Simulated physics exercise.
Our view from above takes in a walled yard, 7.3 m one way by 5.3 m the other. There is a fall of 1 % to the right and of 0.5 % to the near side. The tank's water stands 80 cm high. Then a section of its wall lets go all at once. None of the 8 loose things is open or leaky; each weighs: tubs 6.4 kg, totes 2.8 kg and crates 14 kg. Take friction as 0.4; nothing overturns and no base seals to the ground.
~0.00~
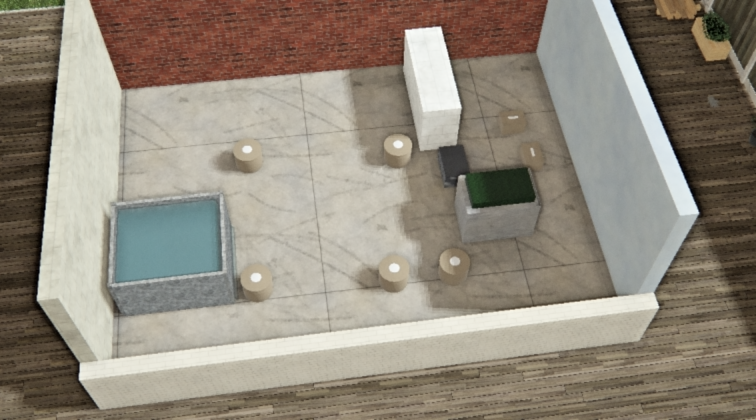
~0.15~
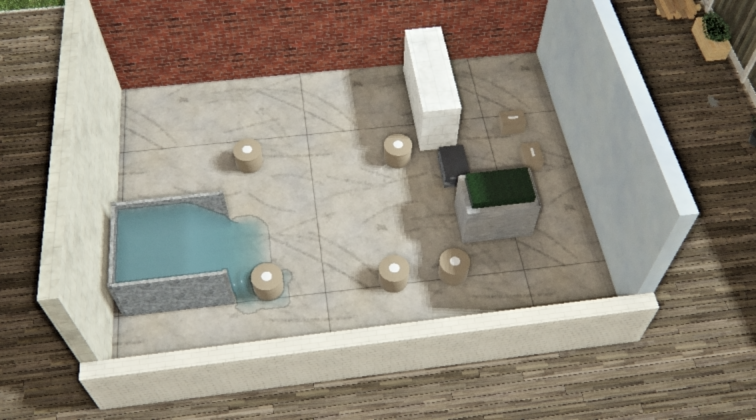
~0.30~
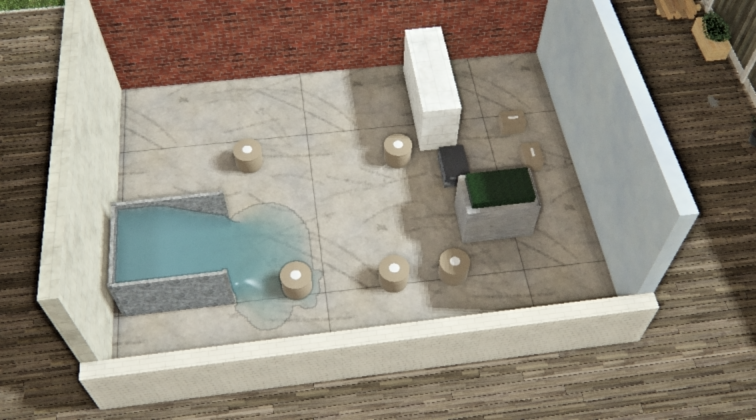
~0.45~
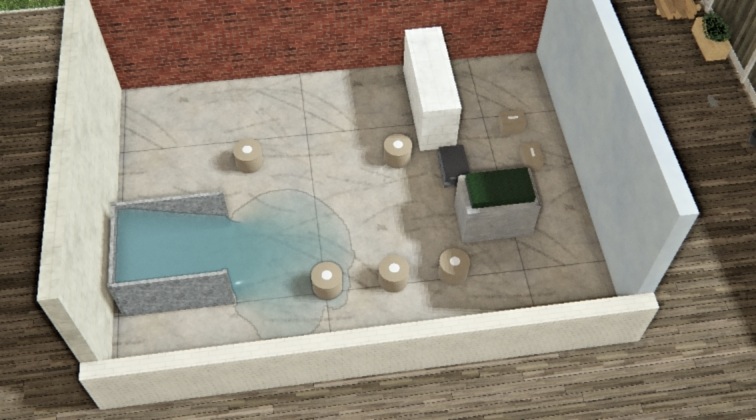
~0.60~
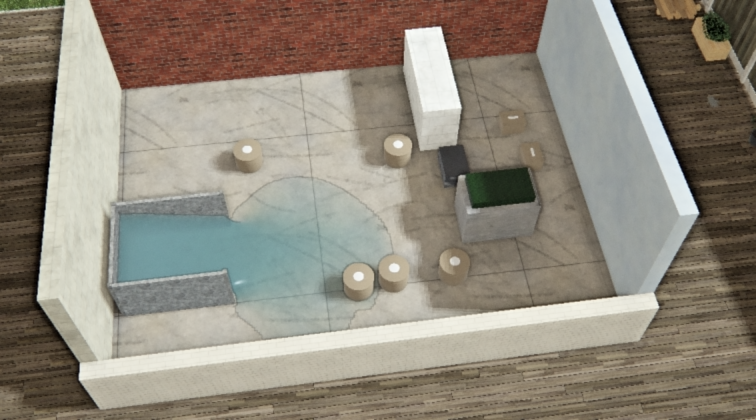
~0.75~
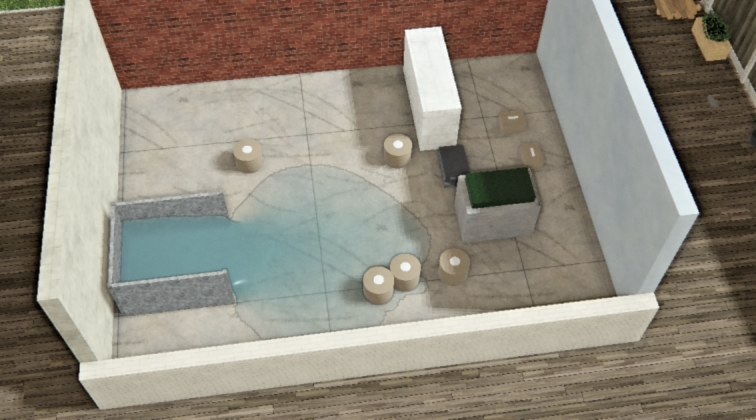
In the video, water pours from the open right side of a stone tank and spreads across a walled yard, pushing a round tub rightward along the floor until it meets a second tub, which shifts slightly right.
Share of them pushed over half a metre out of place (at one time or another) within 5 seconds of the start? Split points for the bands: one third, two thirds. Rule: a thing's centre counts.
My guess is the top band, two thirds and up.
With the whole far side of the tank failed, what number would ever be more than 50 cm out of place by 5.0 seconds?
Then it comes to 3.
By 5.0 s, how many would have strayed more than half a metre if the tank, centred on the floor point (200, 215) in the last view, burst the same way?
Then the count would be 6.
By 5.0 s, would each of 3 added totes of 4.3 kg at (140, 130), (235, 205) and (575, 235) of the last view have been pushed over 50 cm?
Order as given: Stays inside it, stays inside it, goes farther.
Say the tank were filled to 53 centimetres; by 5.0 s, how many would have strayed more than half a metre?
Result: 7.
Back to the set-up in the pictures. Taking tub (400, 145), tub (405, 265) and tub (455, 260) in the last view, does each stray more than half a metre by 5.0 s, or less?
Taking them in turn, the answers are greater, greater and greater.
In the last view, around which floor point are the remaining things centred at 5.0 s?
Roughly at (430, 121).
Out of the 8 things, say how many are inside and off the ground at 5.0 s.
I get 6.
After 1.1 s 2 of 8 are over 50 cm from their spots; 0 afloat.
After 2.2 s 6 of 8 are over 50 cm from their spots; 5 afloat.
After 3.5 s 6 of 8 are over 50 cm from their spots; 7 afloat.
After 5.0 s 7 of 8 are over 50 cm from their spots, and 7 have been at some point; 6 afloat.
